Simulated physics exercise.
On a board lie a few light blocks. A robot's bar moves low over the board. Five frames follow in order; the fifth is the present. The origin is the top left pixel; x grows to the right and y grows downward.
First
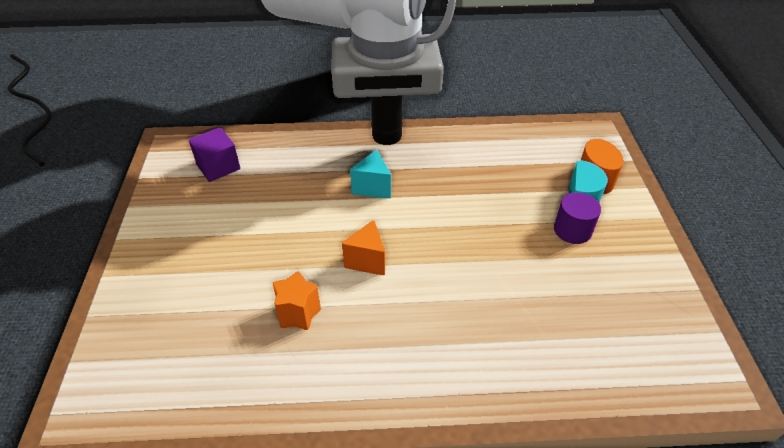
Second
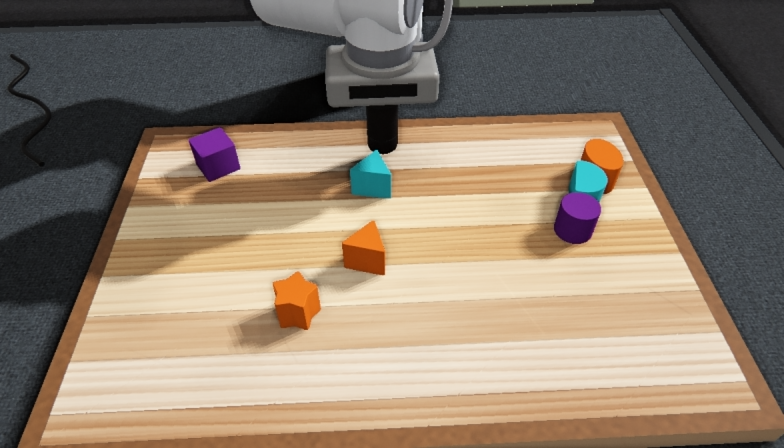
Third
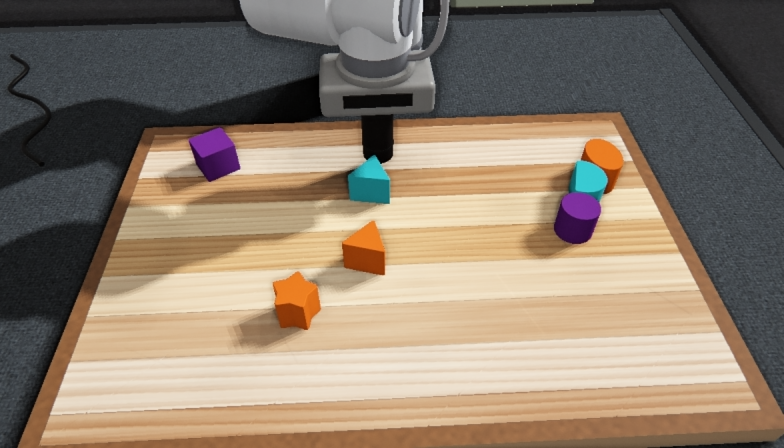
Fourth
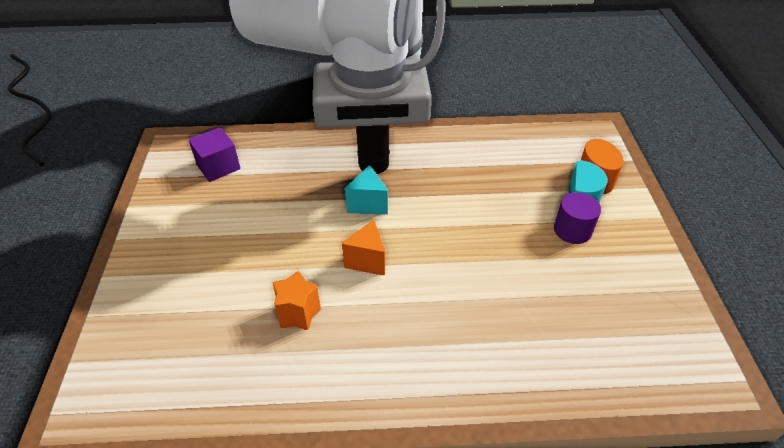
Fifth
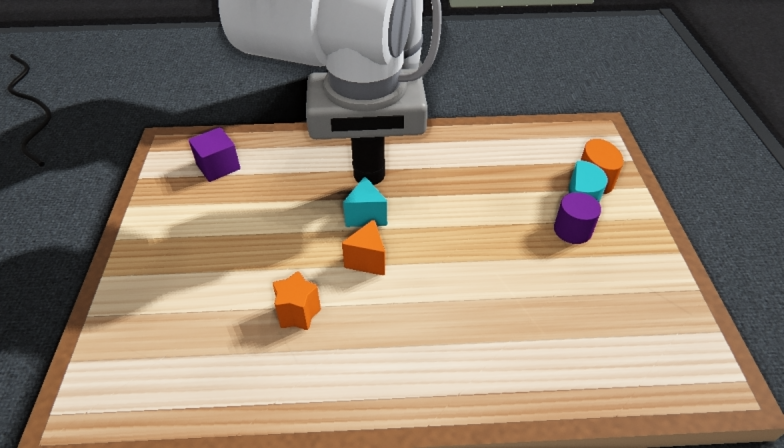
A robot arm lowering its black bar toward the viewer across a wooden board, pushing a turquoise three-sided block nearer an orange one.
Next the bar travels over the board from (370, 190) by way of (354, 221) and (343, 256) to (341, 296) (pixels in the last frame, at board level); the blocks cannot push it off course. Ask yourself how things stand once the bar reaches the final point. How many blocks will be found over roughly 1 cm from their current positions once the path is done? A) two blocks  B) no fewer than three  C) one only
A (two blocks)
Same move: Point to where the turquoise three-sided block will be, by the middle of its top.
Answer: (364, 290).
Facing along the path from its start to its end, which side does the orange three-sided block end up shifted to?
Sideways shift: Left.
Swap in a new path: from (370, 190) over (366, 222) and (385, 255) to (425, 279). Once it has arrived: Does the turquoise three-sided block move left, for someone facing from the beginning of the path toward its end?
No, that is not what happens.
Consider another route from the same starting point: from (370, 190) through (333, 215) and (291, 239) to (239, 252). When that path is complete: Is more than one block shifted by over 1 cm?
It seems not.
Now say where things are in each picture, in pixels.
Tip of the bar at (387, 137), middles of tops, orange star at (293, 290), turquoise three-sided block at (372, 164), orange three-sided block at (367, 238), in the first frame.
Bar at (383, 146), nothing pushed, in the second frame.
Bar at (378, 155), turquoise three-sided block at (371, 170), in the third frame.
Bar at (374, 165), turquoise three-sided block at (367, 181), in the fourth frame.
Bar at (369, 176), orange star at (293, 290), turquoise three-sided block at (365, 193), orange three-sided block at (367, 238), in the fifth frame.
On the path given first. One third of the way, bar at (352, 208); turquoise three-sided block at (361, 219), turned 55° anticlockwise; orange three-sided block at (371, 244).
Two thirds of the way, bar at (342, 242); turquoise three-sided block at (358, 252), turned 90° anticlockwise; orange three-sided block at (387, 263), turned 45° anticlockwise.
At the end, bar at (339, 282); orange star unmoved; turquoise three-sided block at (364, 290), turned 115° anticlockwise; orange three-sided block at (389, 264), turned 55° anticlockwise.
